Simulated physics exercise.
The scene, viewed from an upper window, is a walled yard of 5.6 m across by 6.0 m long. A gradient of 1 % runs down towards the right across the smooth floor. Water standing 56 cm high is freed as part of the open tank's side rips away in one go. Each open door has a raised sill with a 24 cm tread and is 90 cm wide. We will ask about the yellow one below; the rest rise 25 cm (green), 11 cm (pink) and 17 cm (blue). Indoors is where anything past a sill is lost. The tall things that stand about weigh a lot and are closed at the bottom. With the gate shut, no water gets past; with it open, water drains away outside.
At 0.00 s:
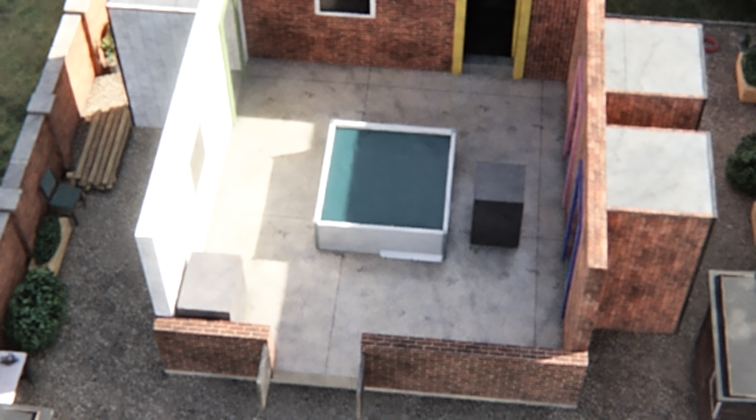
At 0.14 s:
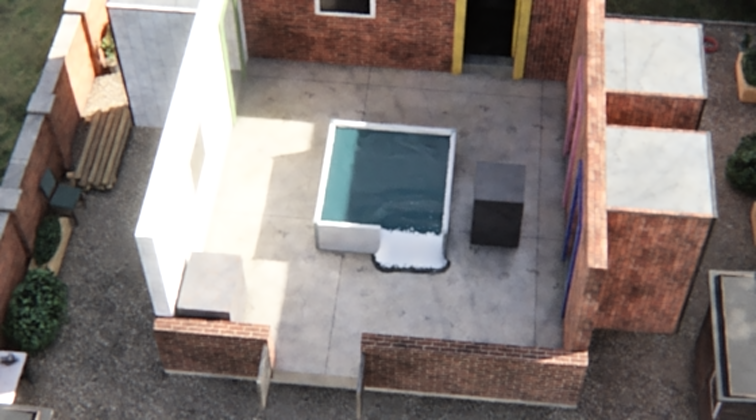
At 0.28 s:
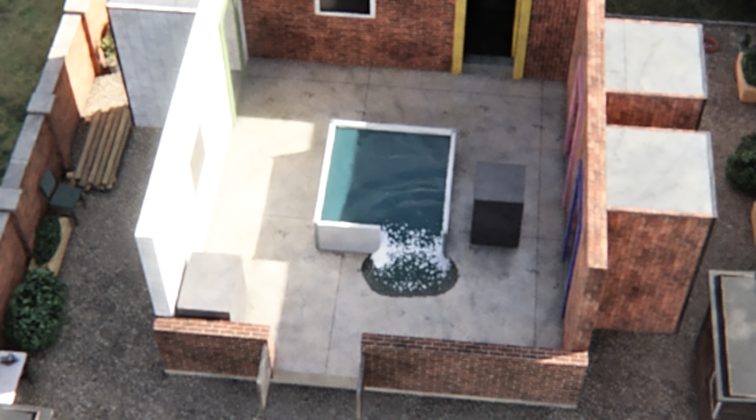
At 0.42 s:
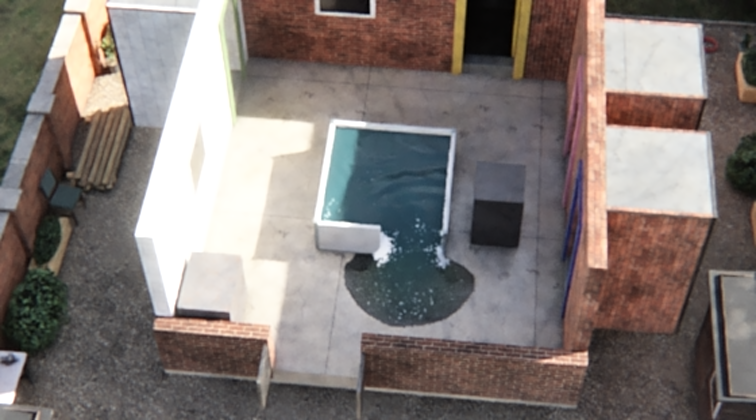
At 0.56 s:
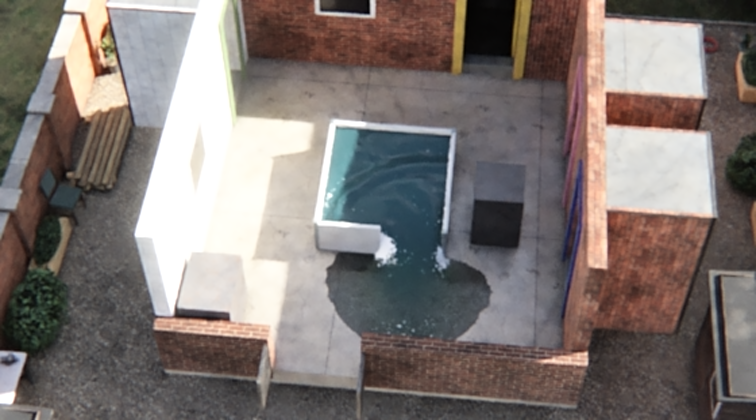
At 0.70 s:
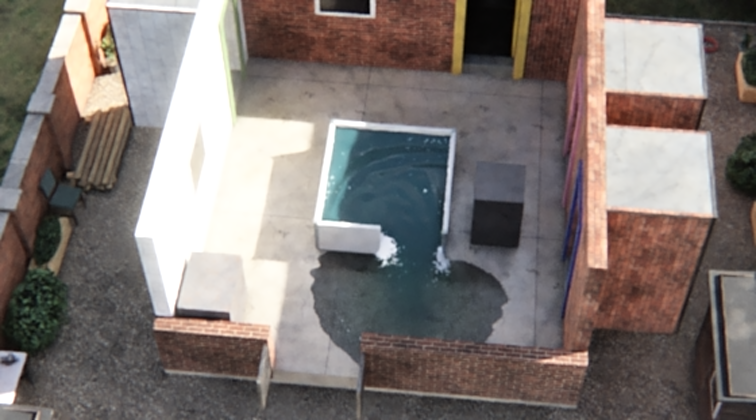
Water bursting through the torn side of an open tank in a brick-walled yard, foaming, then spreading across the smooth floor.
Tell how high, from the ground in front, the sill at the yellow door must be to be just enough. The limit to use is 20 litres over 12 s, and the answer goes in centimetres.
It must be about 6.5 cm high.
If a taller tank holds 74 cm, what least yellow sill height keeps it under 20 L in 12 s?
Something near 9.5 cm should do.
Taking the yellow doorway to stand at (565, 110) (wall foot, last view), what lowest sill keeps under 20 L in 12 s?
Roughly 9.5 cm, give or take.
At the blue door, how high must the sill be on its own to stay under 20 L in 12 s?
Blue: 8.0 cm.
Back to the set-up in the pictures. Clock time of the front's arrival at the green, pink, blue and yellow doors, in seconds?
Green = 9.0 s, pink = 3.2 s, blue = 2.2 s, yellow = 4.5 s.
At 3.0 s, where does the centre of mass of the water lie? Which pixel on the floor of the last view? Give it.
Centre of mass: About (417, 257) px.
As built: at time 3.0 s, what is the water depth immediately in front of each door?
Green door 0 cm, pink door 0 cm, blue door 10 cm, yellow door 0 cm.
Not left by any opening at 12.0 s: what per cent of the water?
About 80 in every hundred.
After 1.4 s water covers 20 % of the floor, deepest (31 cm) near (414, 367); it has not reached the yellow door.
After 3.0 s water covers 30 % of the floor, deepest (32 cm) near (550, 380); it has not reached the yellow door.
After 12.0 s water covers 95 % of the floor, deepest (10 cm) near (563, 381); 7 cm at the yellow door, 0 litres in over its 25 cm sill.
At the yellow door as built, the water arrived by 4.6 s and peaked near 10 cm at 8.0 s.
Run again over the same 12 s with other heights there, 29 litres in over 6 cm, 7 litres over 8 cm. The limit of 20 litres is kept from about 6.5 cm up.
